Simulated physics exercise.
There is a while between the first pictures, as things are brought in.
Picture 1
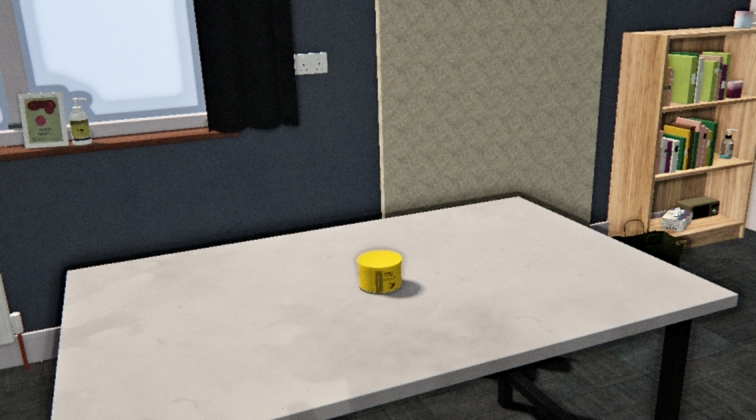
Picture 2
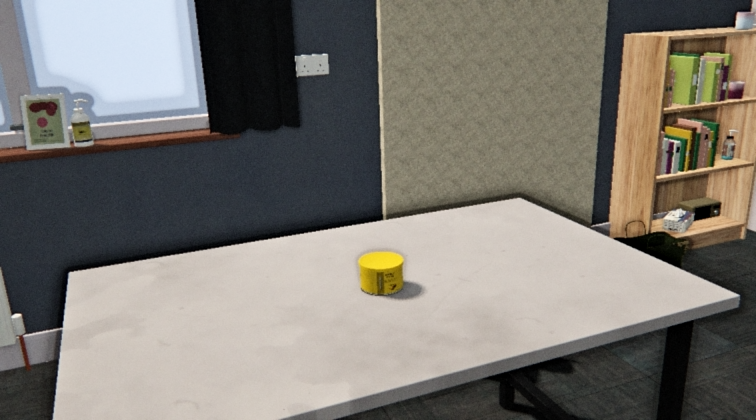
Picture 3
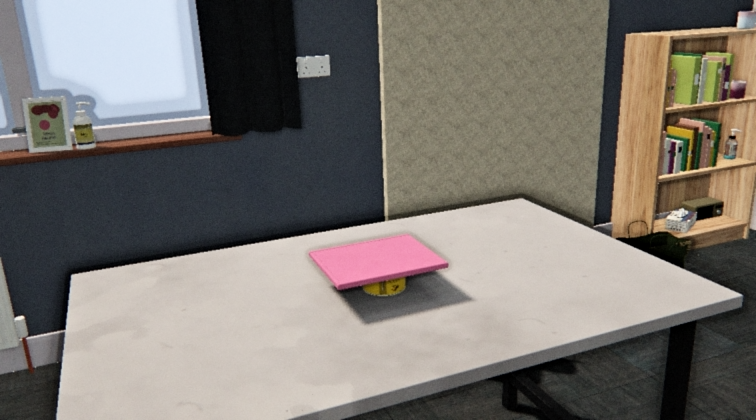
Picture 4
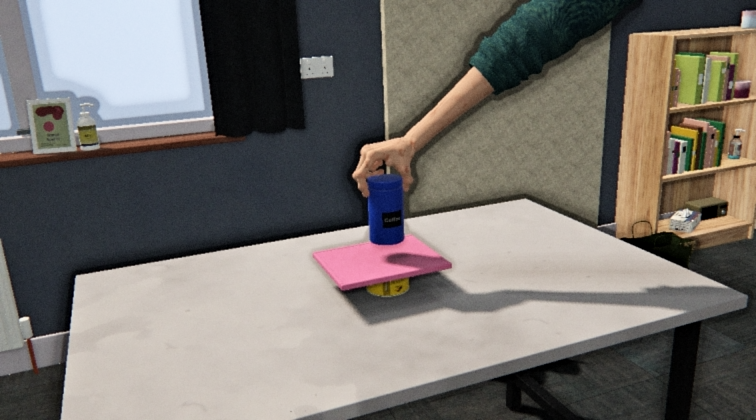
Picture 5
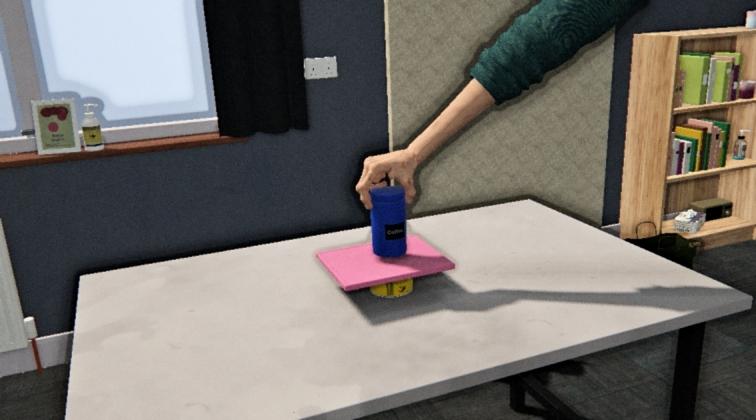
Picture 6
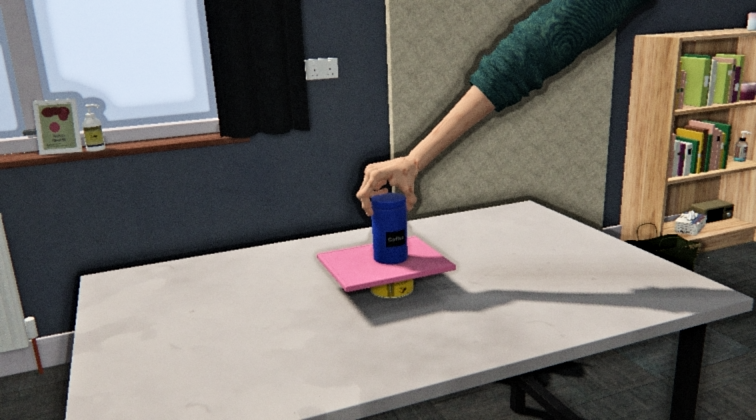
A hand lowers a blue jar onto a pink board resting on a yellow tub.
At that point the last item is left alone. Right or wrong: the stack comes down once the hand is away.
Wrong, it stays balanced.
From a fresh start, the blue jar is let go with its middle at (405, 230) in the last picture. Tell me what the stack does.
Well, it survives then.
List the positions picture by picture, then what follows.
The last thing is not in view yet; yellow tub (380, 272), in the first picture.
The last thing is not in view yet; yellow tub (382, 273), in the second picture.
The last thing is not in view yet, in the third picture.
Coming down; blue jar (386, 209), in the fourth picture.
Coming down; blue jar (389, 221), in the fifth picture.
Set down, still held; blue jar (390, 228), in the sixth picture.
Then, 0.30 s later than the last frame, all is still.
Then, 0.70 s later than the last frame, blue jar resting near (390, 229).
When it is over, all 3 as before. End places, in pixels of the last picture, blue jar near (390, 229). The stack stays up.
